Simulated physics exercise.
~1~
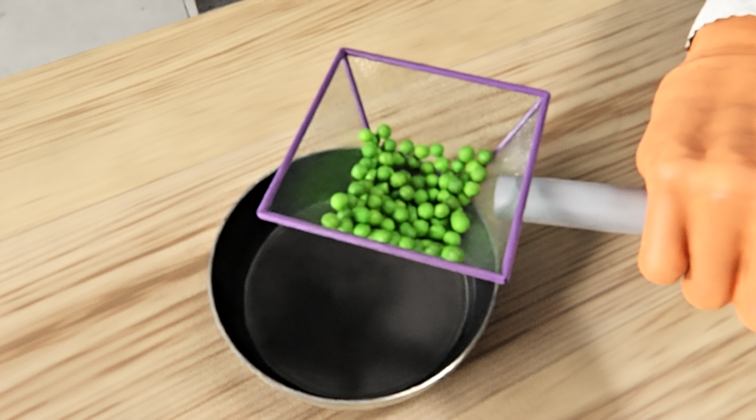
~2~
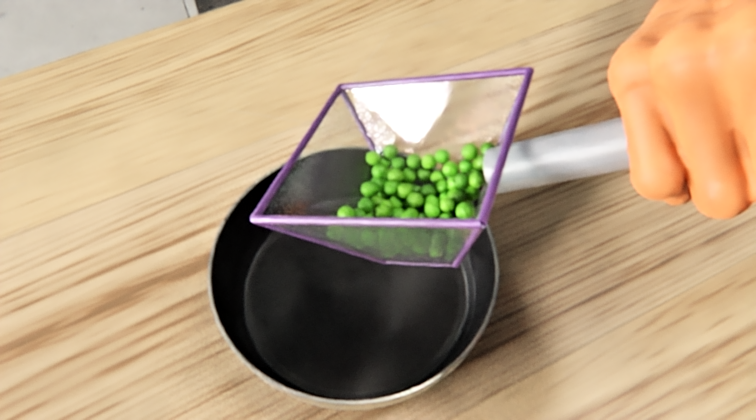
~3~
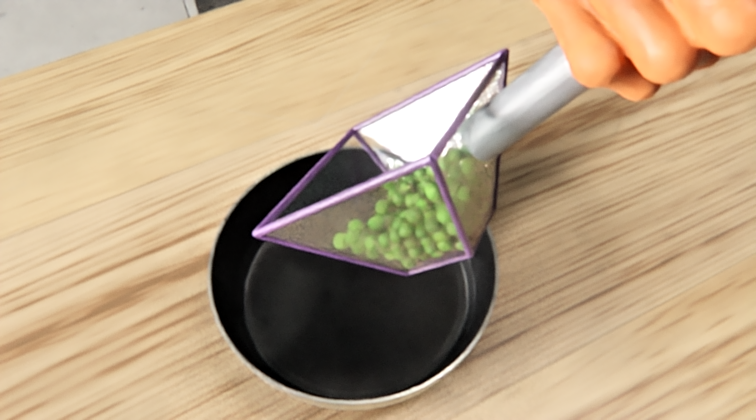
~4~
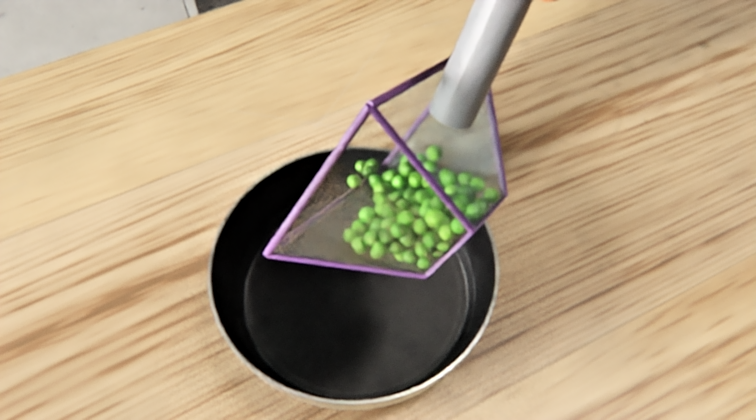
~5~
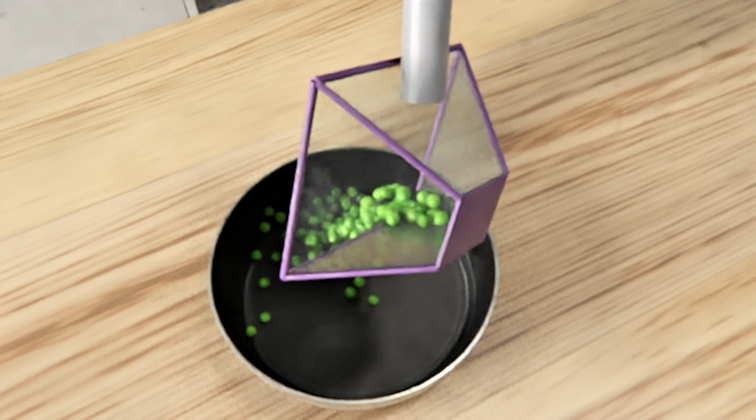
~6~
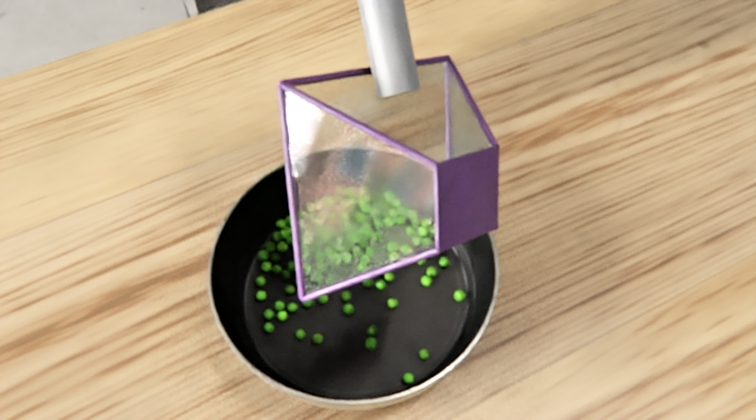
On a wooden tabletop, an orange hand held a clear, purple-edged scoop of green peas over a black frying pan and steadily tipped it. The peas slid together, then tumbled out, ending up scattered in the pan beneath the tilted scoop.
